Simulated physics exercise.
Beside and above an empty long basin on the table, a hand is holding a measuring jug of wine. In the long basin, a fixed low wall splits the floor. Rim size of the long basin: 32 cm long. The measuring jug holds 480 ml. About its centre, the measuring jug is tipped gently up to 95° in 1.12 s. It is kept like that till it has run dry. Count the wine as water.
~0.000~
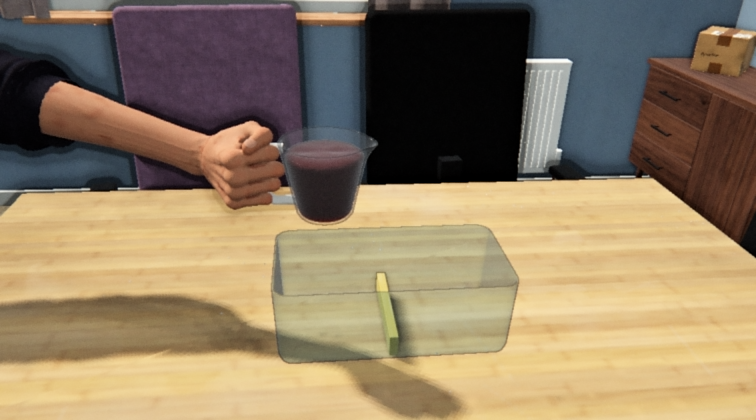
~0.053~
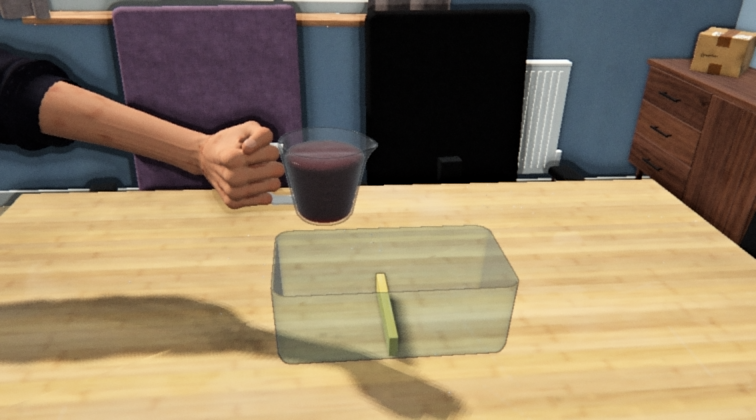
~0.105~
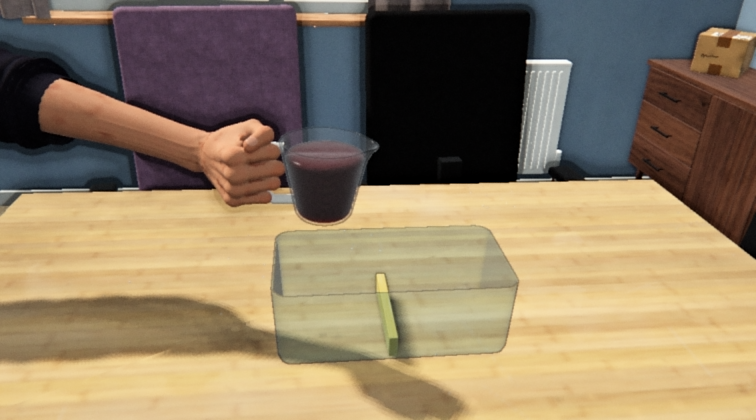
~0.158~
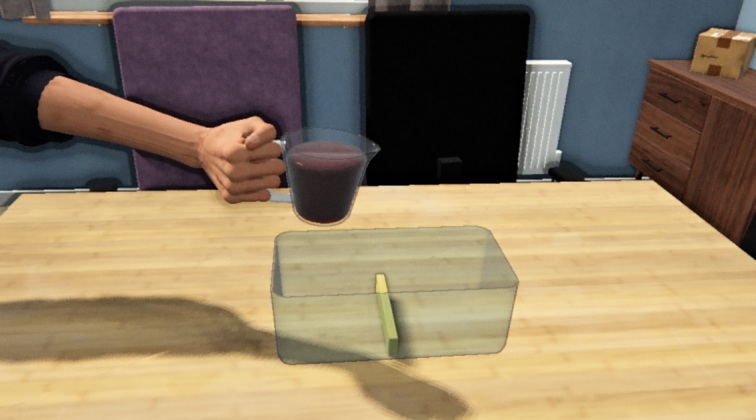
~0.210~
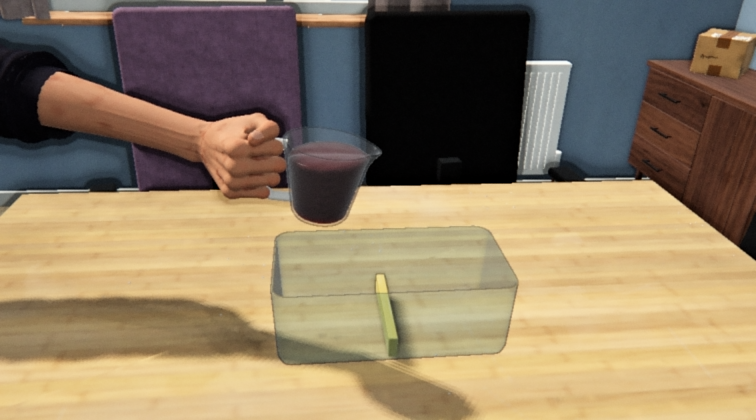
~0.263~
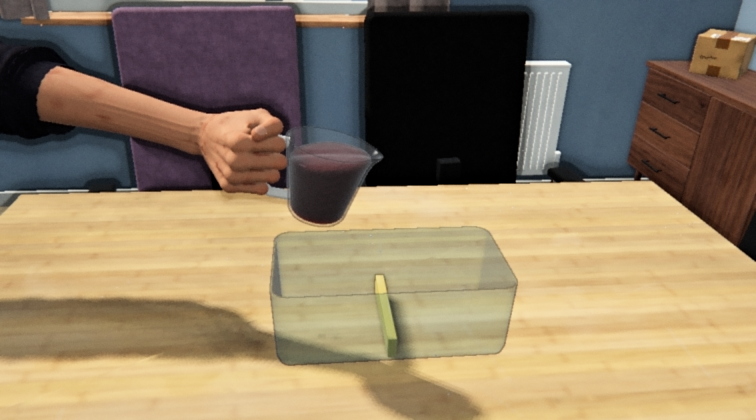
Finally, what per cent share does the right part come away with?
Roughly 93 per cent.
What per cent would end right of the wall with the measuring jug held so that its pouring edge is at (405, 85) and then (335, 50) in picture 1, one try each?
It comes to 90 per cent, and then 75 per cent.
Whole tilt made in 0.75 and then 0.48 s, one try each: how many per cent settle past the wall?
It comes to 95 per cent, and then 90 per cent.
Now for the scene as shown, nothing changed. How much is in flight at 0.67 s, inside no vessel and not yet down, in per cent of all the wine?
Some 20 per cent, I reckon.
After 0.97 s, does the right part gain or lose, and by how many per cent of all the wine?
A gain, roughly 28 percent.
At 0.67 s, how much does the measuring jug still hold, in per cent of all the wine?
Close to 72 in a hundred.
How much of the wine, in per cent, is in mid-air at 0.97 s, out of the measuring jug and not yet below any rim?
Airborne fraction: Approx. 14 %.
By 0.67 s the tilt is 62° and 71 per cent is still to pour, 0 is left of the wall and 9 right of it.
By 0.97 s the tilt is 91° and 19 per cent is still to pour, 2 is left of the wall and 64 right of it.
By 1.28 s the tilt is 95° and 1 per cent is still to pour, 6 is left of the wall and 91 right of it.
By 1.62 s the tilt is 95° and 0 per cent is still to pour, 6 is left of the wall and 93 right of it.
At rest 6 per cent lies left of the wall, 93 right of it and 1 outside.
